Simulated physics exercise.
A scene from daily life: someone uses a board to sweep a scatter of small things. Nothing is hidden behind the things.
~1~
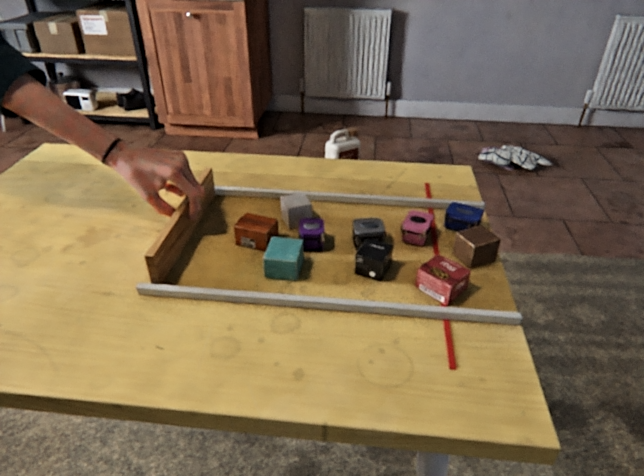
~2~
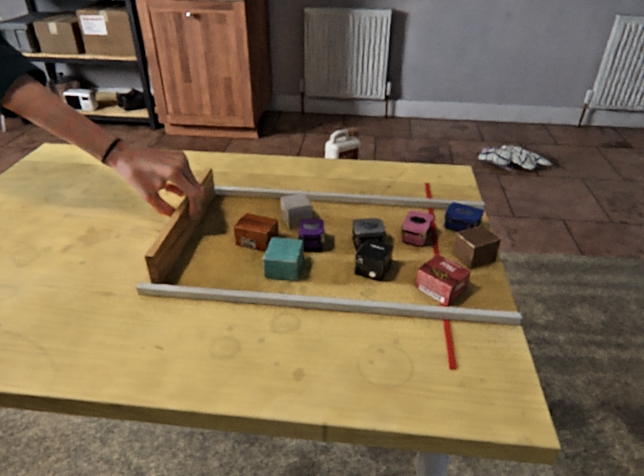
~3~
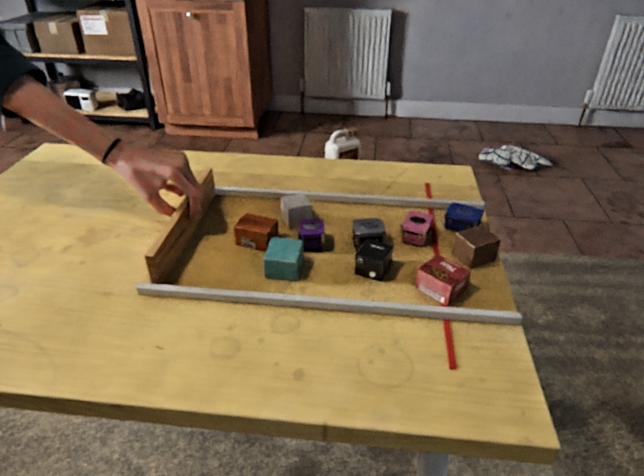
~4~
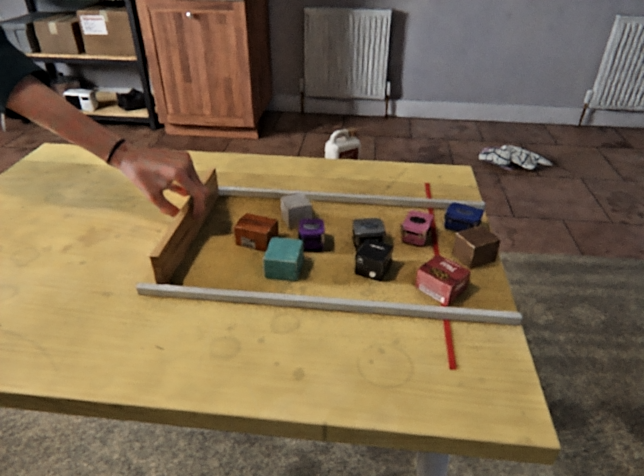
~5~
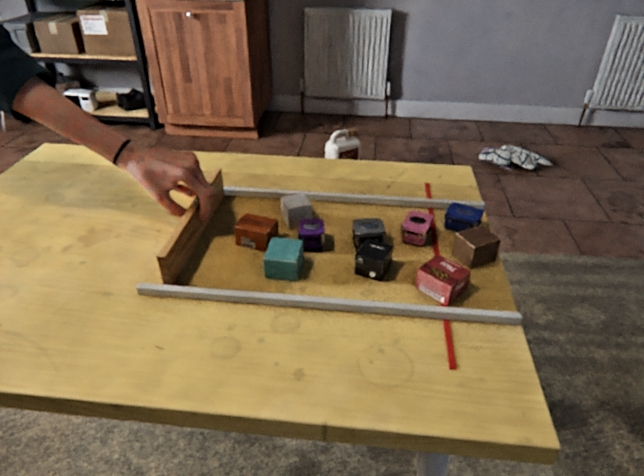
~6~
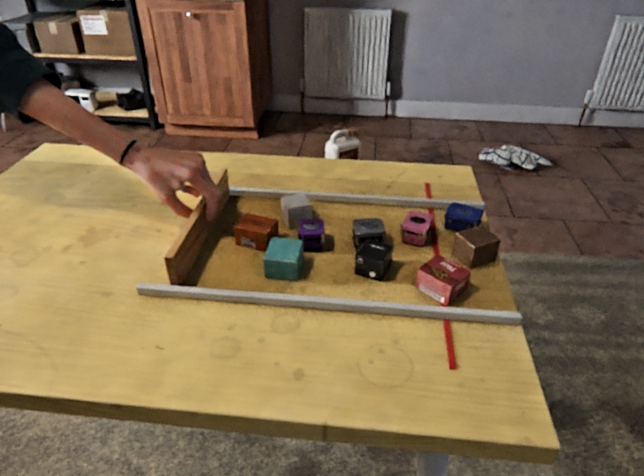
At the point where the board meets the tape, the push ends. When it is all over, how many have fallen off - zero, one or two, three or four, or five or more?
Okay, so the number that tips off the end comes to just one or two, I'd say.
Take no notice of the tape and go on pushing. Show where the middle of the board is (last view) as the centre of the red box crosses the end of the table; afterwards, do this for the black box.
The red box puts it at (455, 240), the black box at (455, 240).
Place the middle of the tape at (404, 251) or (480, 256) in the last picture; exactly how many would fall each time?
Counts per try: 1; 6.
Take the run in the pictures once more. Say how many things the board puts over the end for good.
Tally: 2.
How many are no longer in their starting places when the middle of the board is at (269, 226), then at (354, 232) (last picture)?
First 2 and then 7.
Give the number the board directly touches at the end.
In contact: 3.
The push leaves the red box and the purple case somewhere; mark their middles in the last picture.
First object about (500, 293); second object about (488, 248).
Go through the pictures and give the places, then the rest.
In the first picture, brown block (476, 247); blue case (463, 219); red box (443, 279); board (186, 220); tape (437, 253).
In the second picture, blue case (463, 220); white block (297, 211).
In the third picture, red box (443, 279); pink case (417, 229).
In the fourth picture, brown block (476, 247); grey case (368, 234).
In the fifth picture, blue case (463, 220); black box (374, 260).
In the sixth picture, brown block (476, 247); blue case (463, 220); red box (443, 279); board (202, 221); tape (437, 253).
Early on, none off yet; brown block at rest near (476, 247); blue case at rest near (463, 220); red box at rest near (443, 279).
Finally, the number that fall off is one or two; lost, grey case and brown block.
